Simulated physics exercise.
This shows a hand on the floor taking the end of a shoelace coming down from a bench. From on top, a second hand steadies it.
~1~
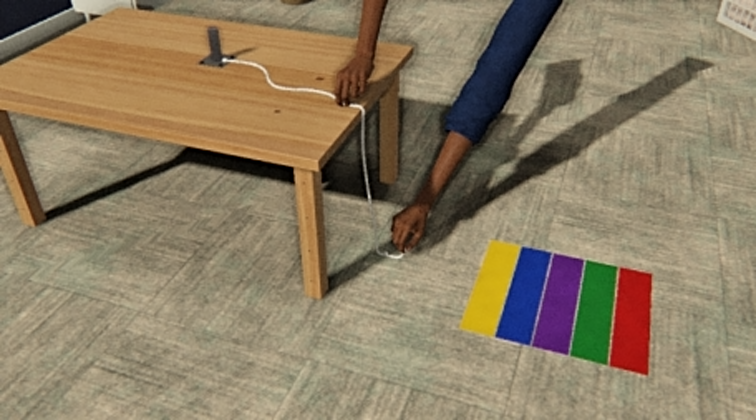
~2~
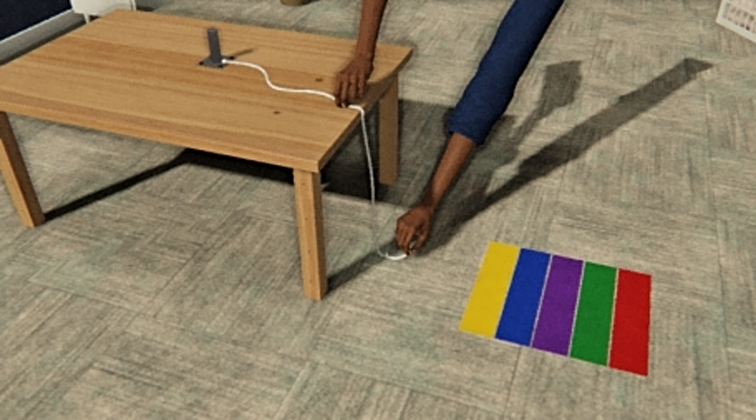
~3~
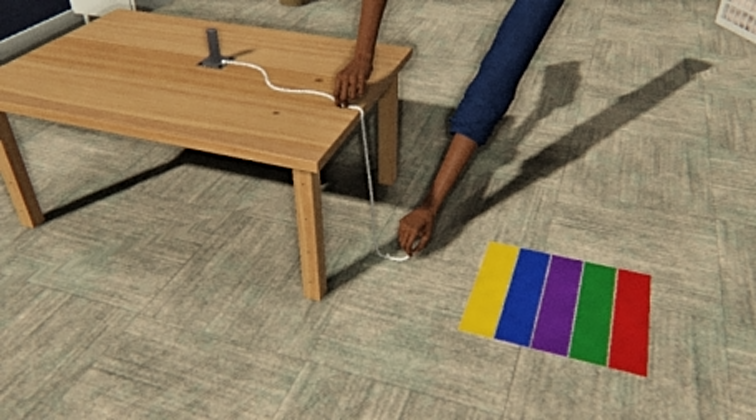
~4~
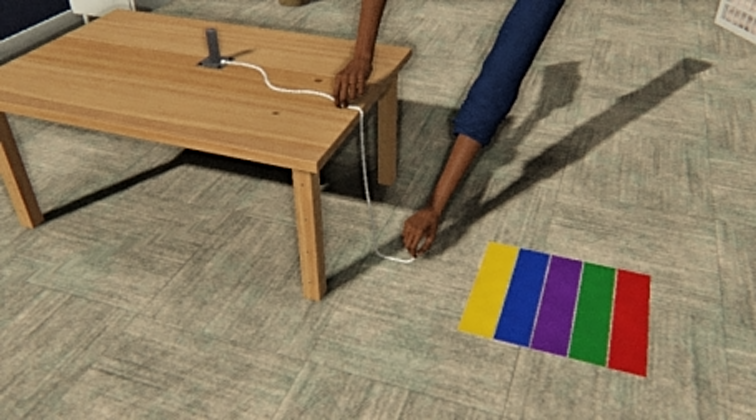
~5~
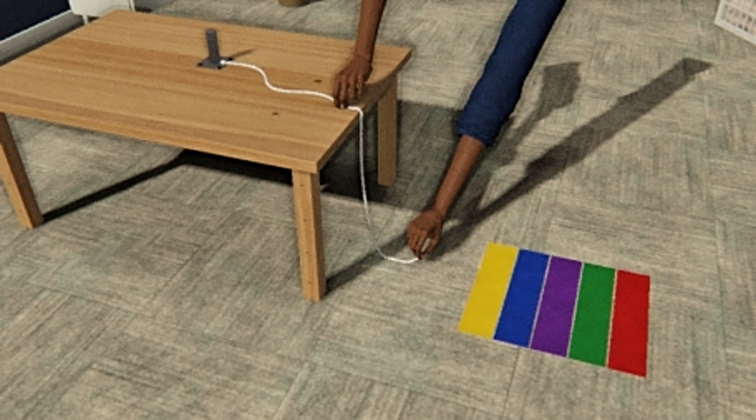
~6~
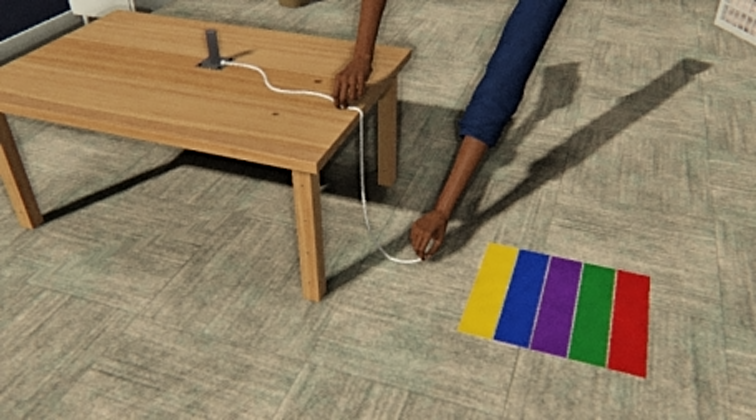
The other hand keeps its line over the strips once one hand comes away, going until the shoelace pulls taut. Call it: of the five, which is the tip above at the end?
The blue strip.
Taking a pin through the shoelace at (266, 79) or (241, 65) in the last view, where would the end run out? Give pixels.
Approximately (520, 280), then (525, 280).
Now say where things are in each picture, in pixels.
End (405, 250); yellow (482, 314); blue (517, 323); purple (554, 332); green (591, 341); red (630, 350), in the first picture.
End (410, 252); shoelace through (249, 65) (274, 87) (333, 98) (365, 138) (373, 192) (376, 243), in the second picture.
End (413, 253), in the third picture.
End (417, 254); shoelace through (248, 65) (273, 88) (332, 98) (362, 138) (367, 192) (375, 245), in the fourth picture.
End (422, 256), in the fifth picture.
End (425, 257); shoelace through (248, 66) (272, 88) (331, 99) (361, 139) (363, 192) (378, 245), in the sixth picture.
Soon after, end near (476, 268); short of the strips.
Then, end near (508, 276); over yellow.
At full stretch, end near (528, 280); over blue. It gets as far as the blue strip.
